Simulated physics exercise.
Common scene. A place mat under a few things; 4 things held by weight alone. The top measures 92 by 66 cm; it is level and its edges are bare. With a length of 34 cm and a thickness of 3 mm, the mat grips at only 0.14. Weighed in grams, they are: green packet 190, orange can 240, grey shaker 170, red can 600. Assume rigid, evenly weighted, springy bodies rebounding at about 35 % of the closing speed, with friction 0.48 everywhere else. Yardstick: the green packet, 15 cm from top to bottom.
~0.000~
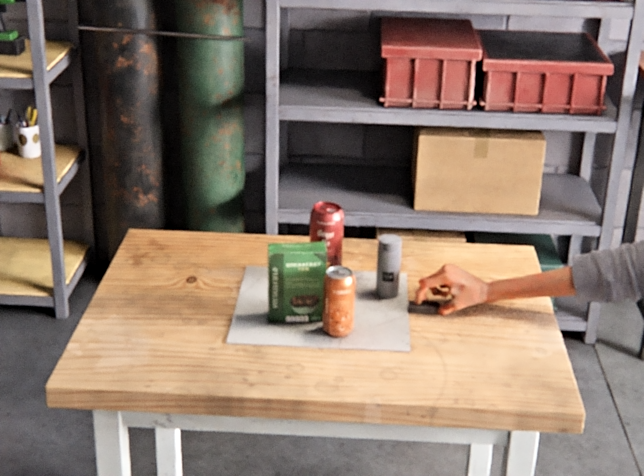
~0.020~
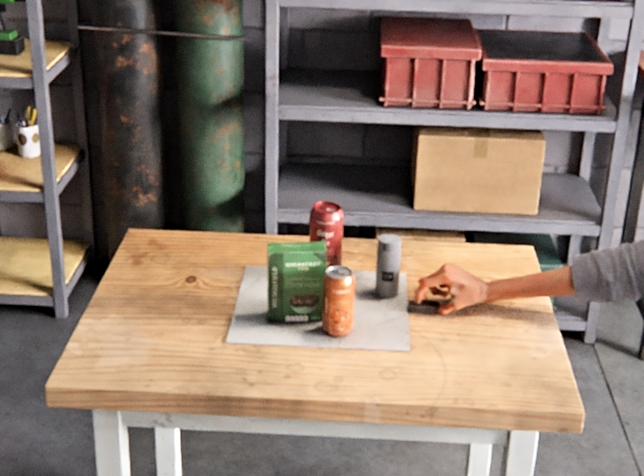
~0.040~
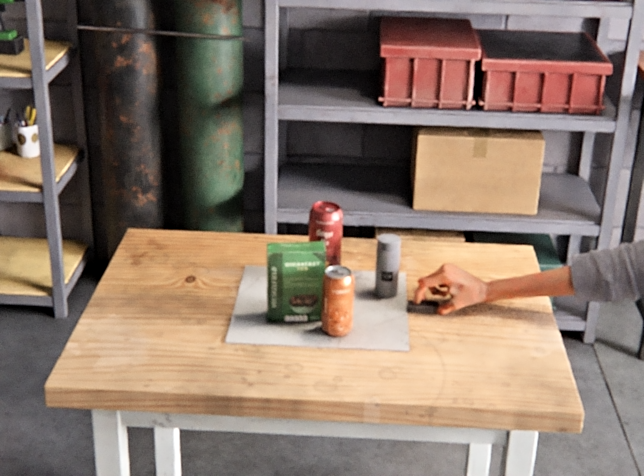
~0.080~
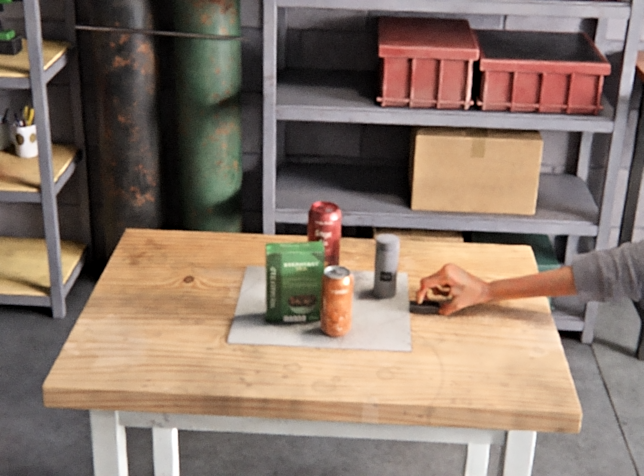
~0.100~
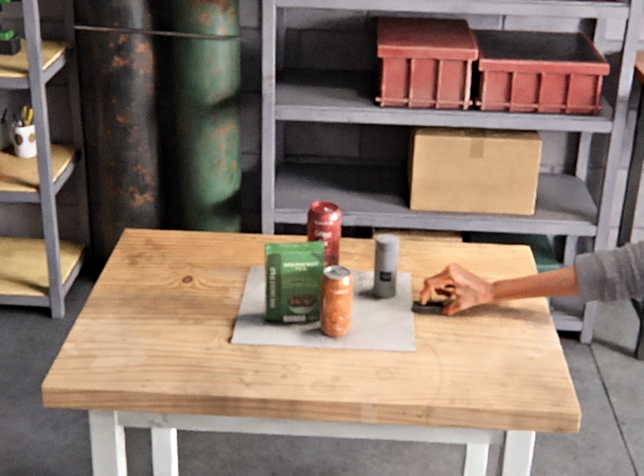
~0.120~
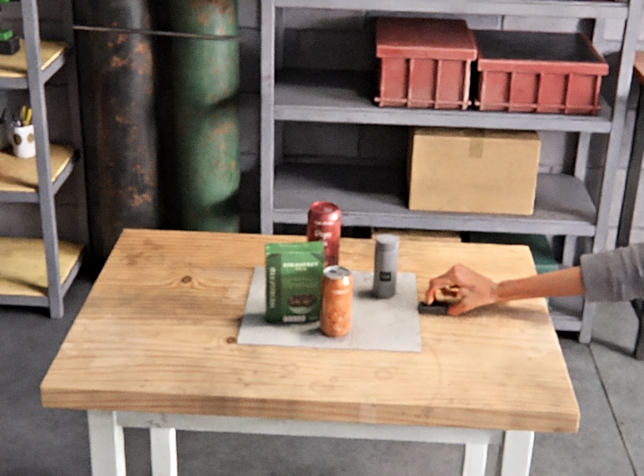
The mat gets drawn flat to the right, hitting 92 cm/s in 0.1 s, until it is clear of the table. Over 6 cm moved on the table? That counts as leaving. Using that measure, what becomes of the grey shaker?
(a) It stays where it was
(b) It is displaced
Answer: B.
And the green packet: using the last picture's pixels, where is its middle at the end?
(327, 285).
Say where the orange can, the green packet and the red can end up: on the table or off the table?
At the end the orange can remains on its base, the green packet remains on its base and the red can remains on its base.
Around 0.42 s, 30 cm of pull; grey shaker shifted 11 cm near (440, 269); red can shifted 9 cm; orange can shifted 10 cm.
Around 0.72 s, 58 cm of pull; grey shaker now off the table; orange can at 21° to upright; red can shifted 10 cm.
Around 1.02 s, 81 cm of pull; orange can at 12° to upright; red can shifted 10 cm; green packet shifted 7 cm.
Finally (1.9 s), off the table, grey shaker; not toppled but over 6 cm from the start, green packet, orange can and red can.
